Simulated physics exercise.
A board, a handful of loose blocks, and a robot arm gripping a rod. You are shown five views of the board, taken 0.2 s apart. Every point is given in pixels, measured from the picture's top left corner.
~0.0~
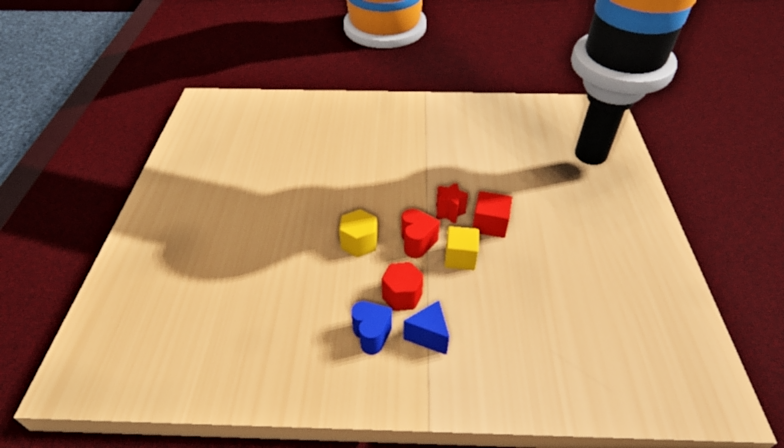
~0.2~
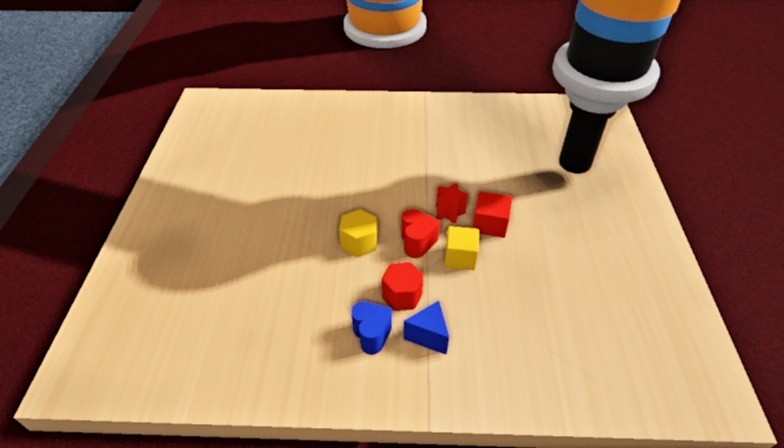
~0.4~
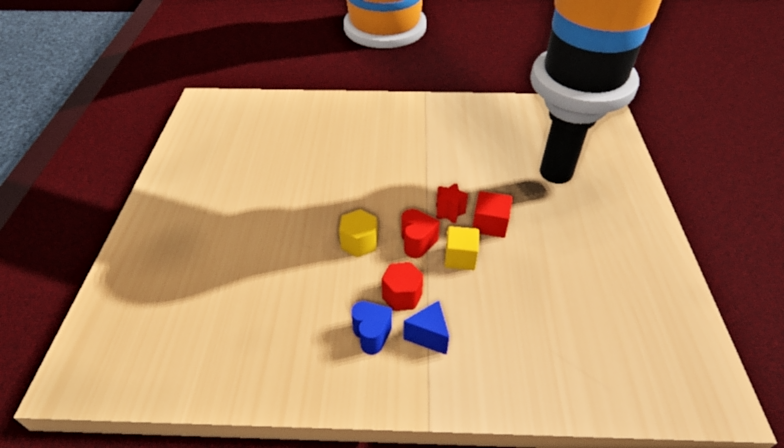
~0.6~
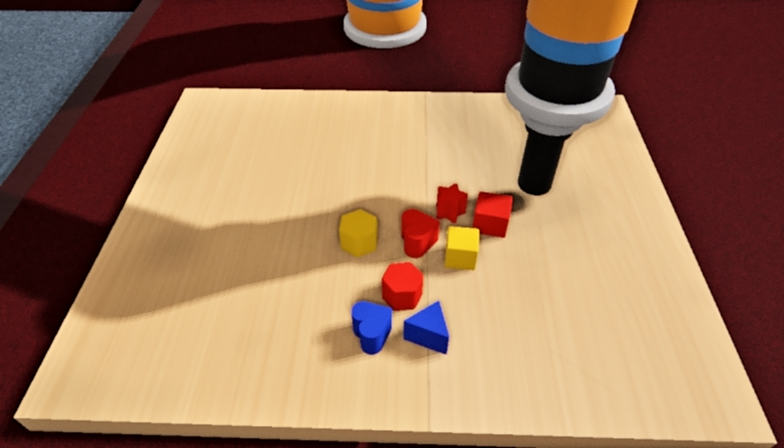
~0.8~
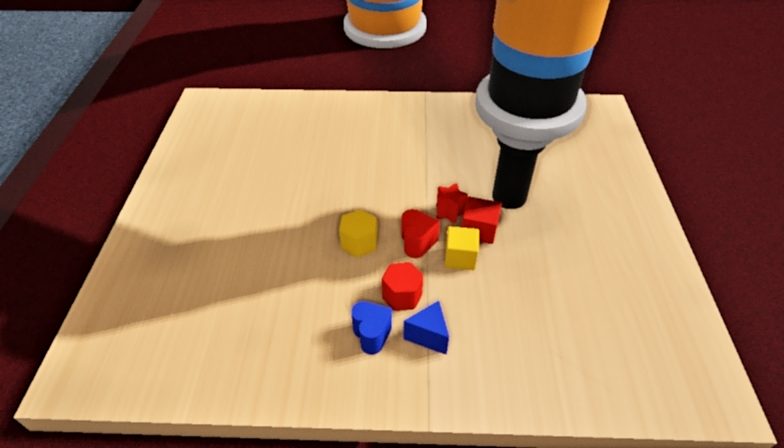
Robot arm moving a black rod left and toward the viewer across a wooden board, nudging a red cube slightly left.
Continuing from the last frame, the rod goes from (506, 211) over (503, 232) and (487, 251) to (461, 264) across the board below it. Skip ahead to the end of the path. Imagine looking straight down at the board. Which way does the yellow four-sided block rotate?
Against the clock.
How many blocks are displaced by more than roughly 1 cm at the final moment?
3 or more blocks.
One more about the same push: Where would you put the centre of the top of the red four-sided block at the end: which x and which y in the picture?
It will likely be found at (433, 228).
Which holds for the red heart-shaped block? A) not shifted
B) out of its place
Answer: B.
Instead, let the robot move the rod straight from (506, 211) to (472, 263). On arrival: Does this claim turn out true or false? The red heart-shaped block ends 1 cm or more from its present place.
This is true.
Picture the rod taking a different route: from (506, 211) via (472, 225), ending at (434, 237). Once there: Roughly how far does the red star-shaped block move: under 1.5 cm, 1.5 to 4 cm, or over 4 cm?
Displacement: 1.5 to 4 cm.
What follows on the original path. Halfway along, rod (499, 231); yellow four-sided block (437, 251); red four-sided block (464, 225), turned 60° clockwise.
At the end, rod (463, 253); red heart-shaped block (401, 218); red star-shaped block not moved; yellow four-sided block (421, 253), turned 65° anticlockwise; red four-sided block (433, 228), turned 110° clockwise.
